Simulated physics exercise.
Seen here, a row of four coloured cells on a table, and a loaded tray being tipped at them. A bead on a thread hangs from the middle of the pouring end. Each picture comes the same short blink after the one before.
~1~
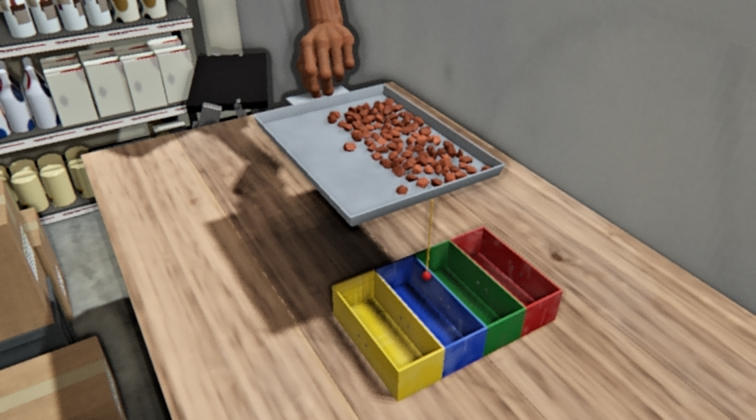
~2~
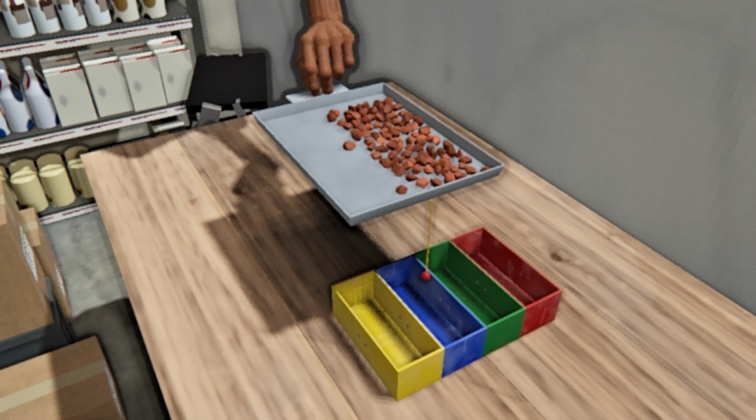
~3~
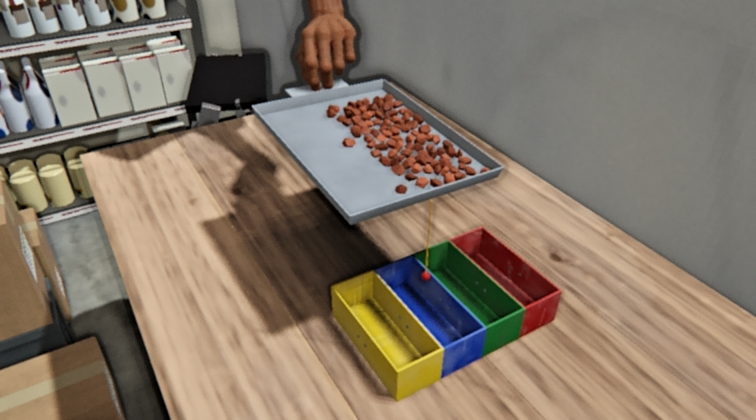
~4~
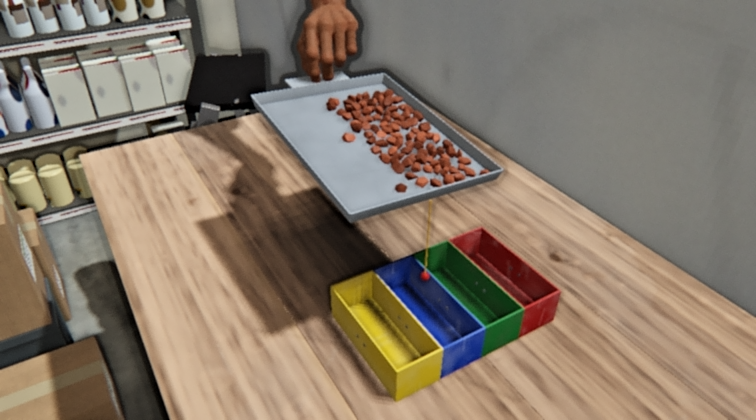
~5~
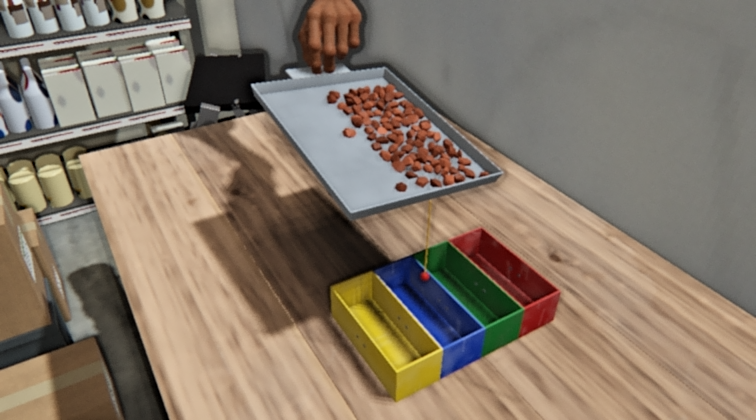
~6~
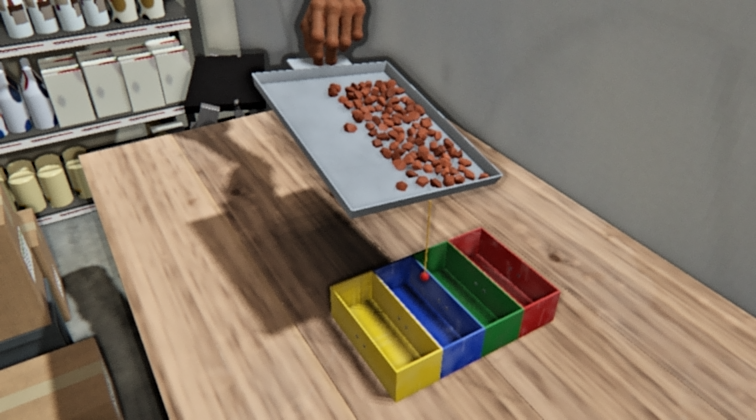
Tray of reddish-brown chunks slowly tilting as a hand raises its far end above yellow, blue, green and red compartments.
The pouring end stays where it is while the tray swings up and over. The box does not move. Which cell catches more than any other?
The red one ends fullest.
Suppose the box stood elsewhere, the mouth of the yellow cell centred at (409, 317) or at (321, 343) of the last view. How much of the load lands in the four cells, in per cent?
In turn 100 and 10 in a hundred.
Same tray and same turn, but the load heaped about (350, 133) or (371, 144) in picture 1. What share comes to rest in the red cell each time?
First some 60, then 60 per cent.
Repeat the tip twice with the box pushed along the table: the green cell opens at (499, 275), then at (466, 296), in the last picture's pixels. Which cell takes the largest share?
First that green cell, then red.
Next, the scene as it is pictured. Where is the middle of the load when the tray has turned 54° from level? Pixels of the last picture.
Around (445, 127).
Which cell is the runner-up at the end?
In second place: The cell in green.
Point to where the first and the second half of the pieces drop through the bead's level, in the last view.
At about (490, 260), then at (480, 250).
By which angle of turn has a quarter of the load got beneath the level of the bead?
Around 80° of tilt.
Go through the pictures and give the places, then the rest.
In the first picture, corners of the pouring end at (352, 214) and (500, 164), level; middle of the load at (395, 135), bits of crushed brick; bead on its thread at (426, 276); yellow cell at (421, 372); blue cell at (464, 350); green cell at (504, 330); red cell at (542, 311).
In the second picture, corners of the pouring end at (351, 214) and (500, 164), level; middle of the load at (394, 134).
In the third picture, corners of the pouring end at (352, 213) and (500, 166), tipped barely, lowest at the right corner; middle of the load at (394, 132).
In the fourth picture, corners of the pouring end at (352, 211) and (499, 169), tipped a little, lowest at the right corner; middle of the load at (394, 128).
In the fifth picture, corners of the pouring end at (353, 209) and (499, 171), tipped a little, lowest at the right corner; middle of the load at (395, 125).
In the sixth picture, corners of the pouring end at (354, 207) and (499, 174), tipped a little, lowest at the right corner; middle of the load at (396, 122); yellow cell at (419, 373); blue cell at (462, 351); green cell at (502, 330); red cell at (539, 312).
Soon after the last picture, tray tipped steeply; all on the tray.
A little later, tray tipped right over; a small part on the tray; about half in the red cell; about a quarter in the green cell; a small part falling or outside the box.
Later still, tray tipped past a quarter turn; about two thirds in the red cell; about a quarter in the green cell; a stray few falling or outside the box.
At rest, tray tipped past a quarter turn; about two thirds in the red cell; about a quarter in the green cell; none in the yellow cell; none in the blue cell; a stray few outside the box.
